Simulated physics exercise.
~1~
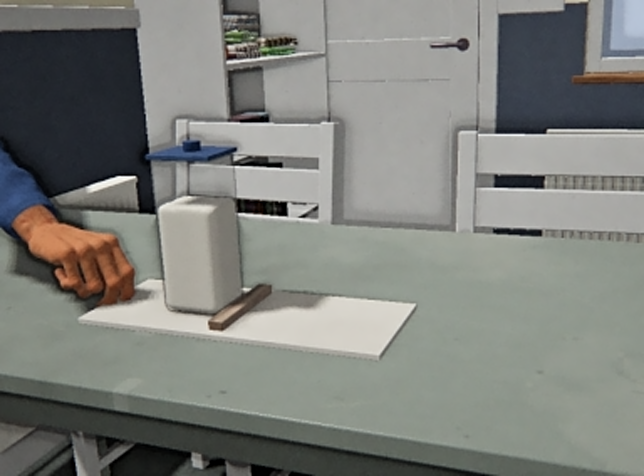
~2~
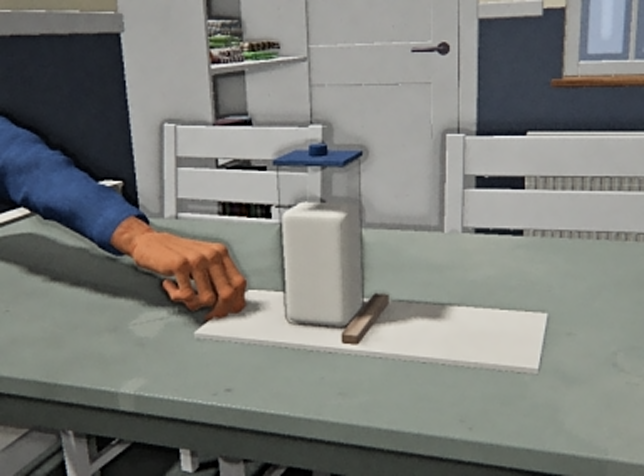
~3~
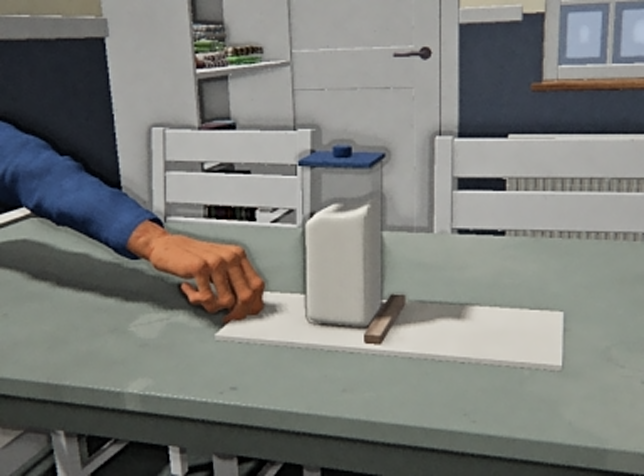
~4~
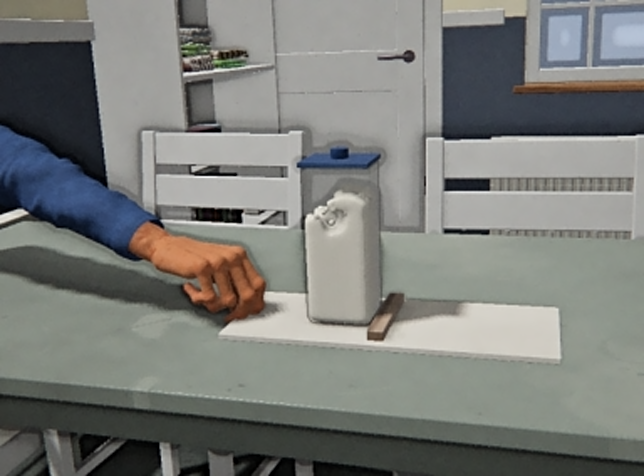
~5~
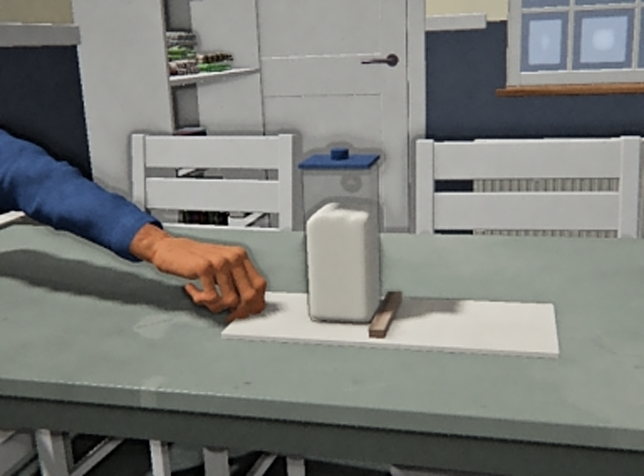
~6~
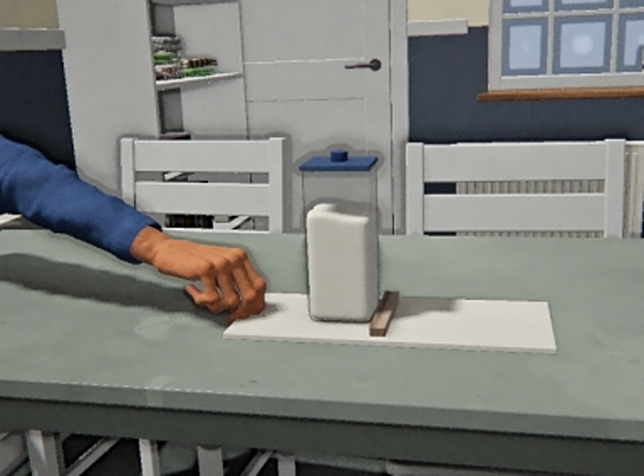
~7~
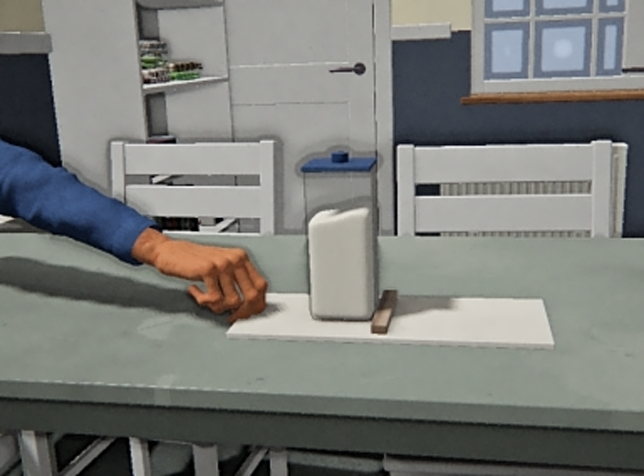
In a room with white chairs, a pale door and dark blue lower walls, a grey-green table is seen from the side and slightly above. On it lies a flat white board carrying a clear container with a blue lid, partly filled with white liquid, and a small brown strip stands just to its right. A hand in a blue sleeve at the left slides the board to the right, then stops. The liquid sloshes, its surface tilting and breaking up before calming somewhat, while the view drifts gently sideways. The container ends upright beside the strip, the hand still at the board's left end.
